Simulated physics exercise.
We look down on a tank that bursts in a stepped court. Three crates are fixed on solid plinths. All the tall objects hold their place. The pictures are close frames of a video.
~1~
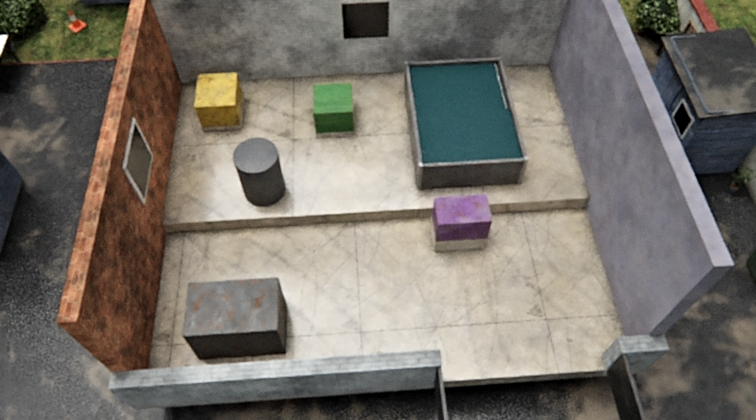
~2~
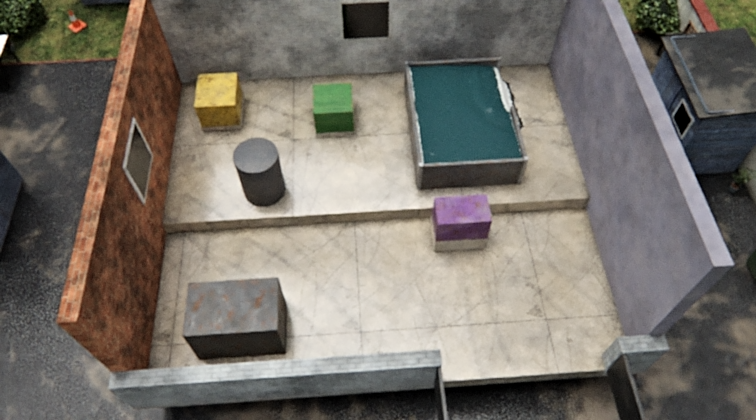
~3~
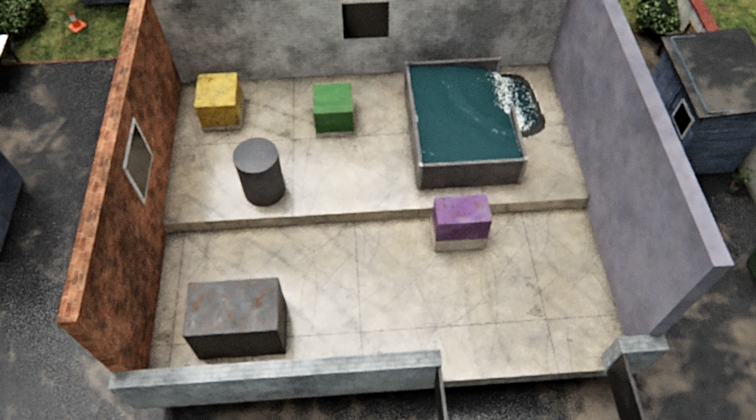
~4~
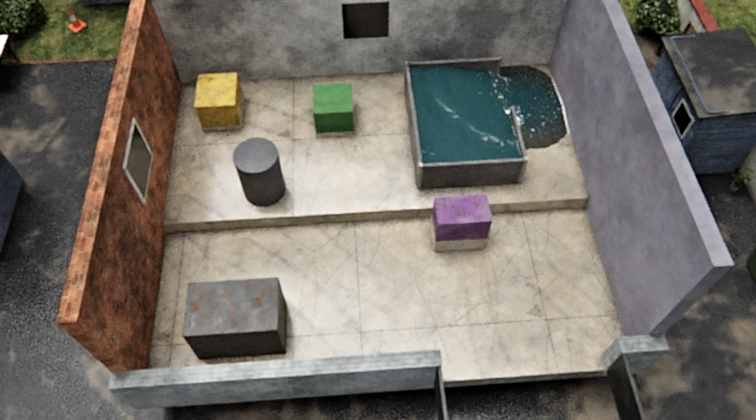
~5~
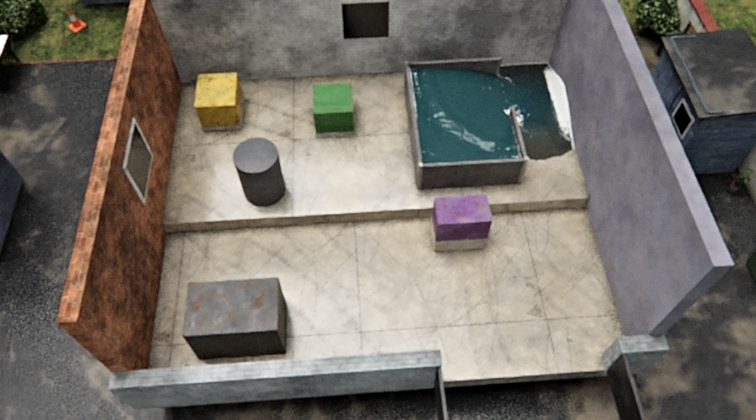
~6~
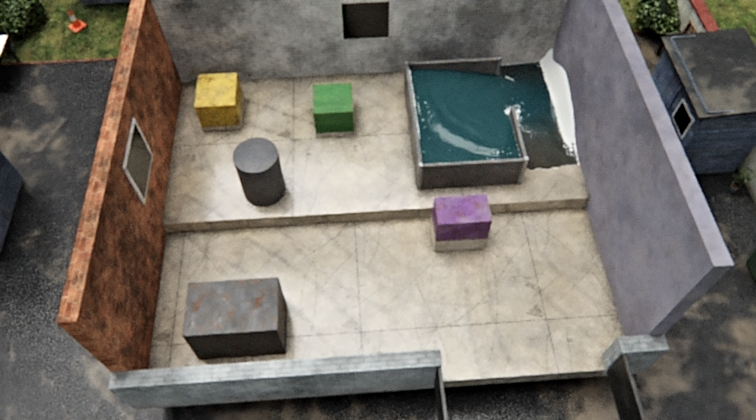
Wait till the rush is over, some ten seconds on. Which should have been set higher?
The purple crate escapes dry; the green crate is wetted; the yellow crate is wetted.
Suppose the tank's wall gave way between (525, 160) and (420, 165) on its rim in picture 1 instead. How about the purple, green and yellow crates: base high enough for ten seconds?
My reading: The purple crate gets wet; the green crate stays dry; the yellow crate stays dry.
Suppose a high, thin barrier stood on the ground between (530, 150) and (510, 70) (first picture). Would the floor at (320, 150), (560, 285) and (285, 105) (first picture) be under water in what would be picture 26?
In that order: No water, covered, covered.
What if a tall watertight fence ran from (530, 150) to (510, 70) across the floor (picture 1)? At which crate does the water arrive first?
It is the one in green.
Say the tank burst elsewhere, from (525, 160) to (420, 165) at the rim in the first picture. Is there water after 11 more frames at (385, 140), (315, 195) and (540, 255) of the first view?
In turn: Free of water, clear, flooded.
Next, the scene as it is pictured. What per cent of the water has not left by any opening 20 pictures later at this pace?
Close to 96 %.
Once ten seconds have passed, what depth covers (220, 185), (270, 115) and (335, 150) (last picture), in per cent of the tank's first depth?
About 6, 4 and 2 per cent.
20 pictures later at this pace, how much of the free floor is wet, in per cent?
I make it 40 per cent.
A moment on, water covers 10 % of the floor; the purple crate not reached, the green crate not reached, the yellow crate not reached.
Next, water covers 20 % of the floor; the purple crate not reached, the green crate not reached, the yellow crate not reached.
Then, water covers 40 % of the floor; the purple crate water round its plinth, the green crate water round its plinth, the yellow crate water round its plinth.
Later, water covers 55 % of the floor; the purple crate water round its plinth, the green crate water round its plinth, the yellow crate water round its plinth.
In the end, water covers 80 % of the floor; the purple crate stayed above the water, the green crate was topped, the yellow crate was topped.
